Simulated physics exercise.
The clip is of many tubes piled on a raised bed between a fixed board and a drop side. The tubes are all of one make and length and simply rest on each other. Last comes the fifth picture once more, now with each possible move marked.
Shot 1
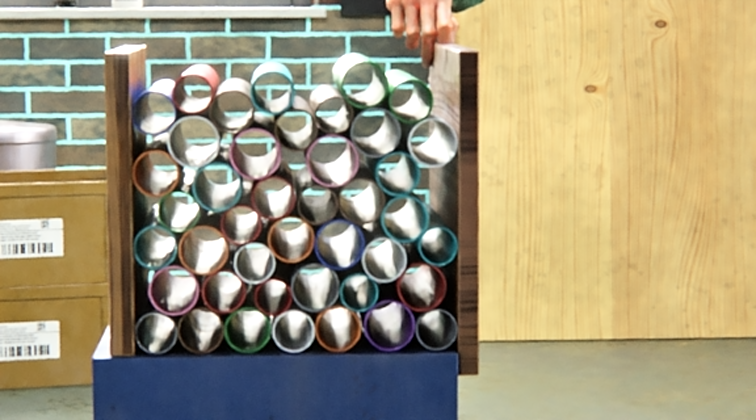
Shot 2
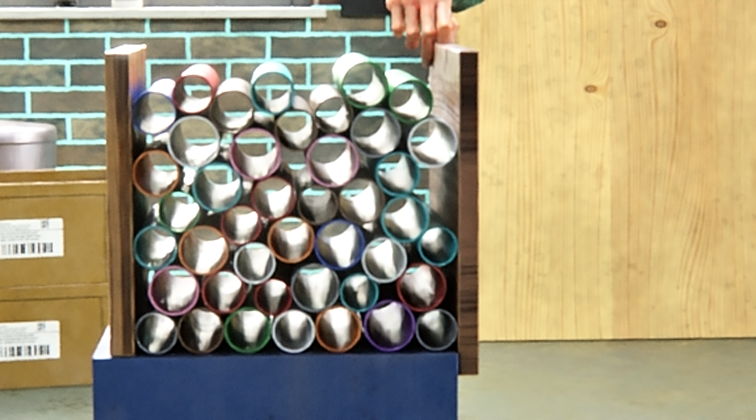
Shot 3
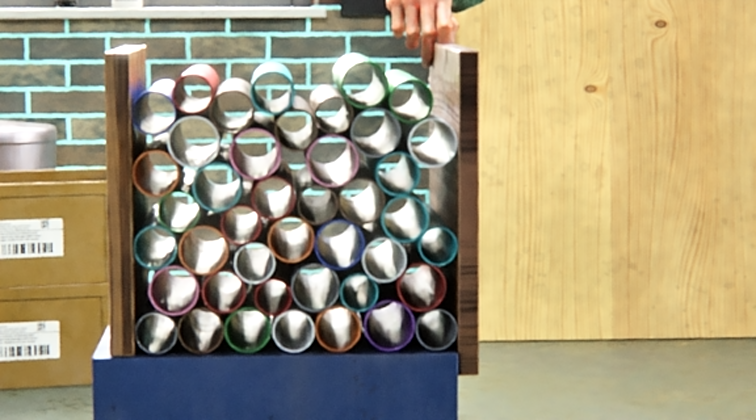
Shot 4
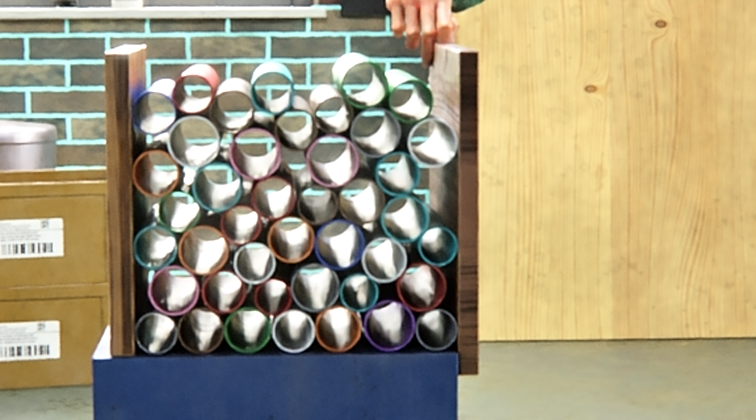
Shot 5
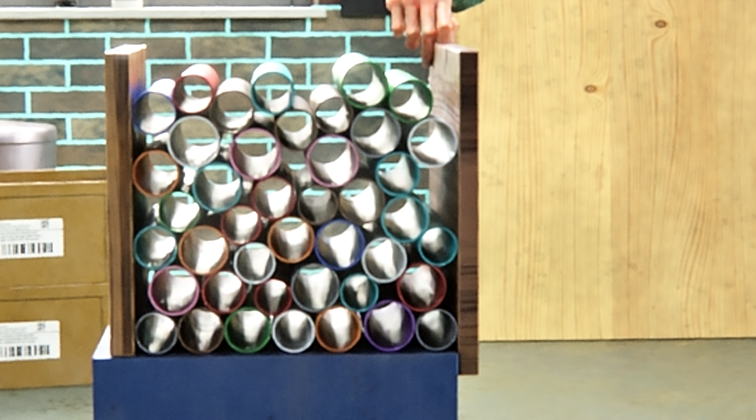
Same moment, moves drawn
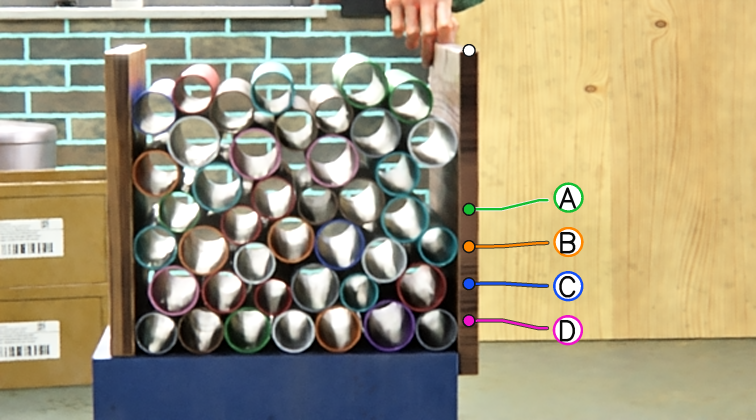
In a room with a brick wall behind, shiny tubes with coloured rims lay piled between two upright boards on a blue base, while a hand rested atop the right board and nothing noticeably moved.
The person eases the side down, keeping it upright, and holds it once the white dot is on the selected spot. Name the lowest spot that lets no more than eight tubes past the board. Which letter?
Slide it to B.
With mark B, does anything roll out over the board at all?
Yes, at B.
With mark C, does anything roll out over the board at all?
At C: Yes.
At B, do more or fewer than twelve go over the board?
Fewer than twelve.
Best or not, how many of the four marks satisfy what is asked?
Two of them.
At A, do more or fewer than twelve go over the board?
Fewer than twelve.
On the copy, A at (469, 210); B at (469, 247); C at (469, 284); D at (469, 321); the white dot at (469, 51).
On B. First, top of the board (458, 155).
Then, top of the board (458, 246).
Finally, top of the board (458, 246), six out over the board.
By contrast, A none out over the board; C more than eight out over the board; D more than eight out over the board.
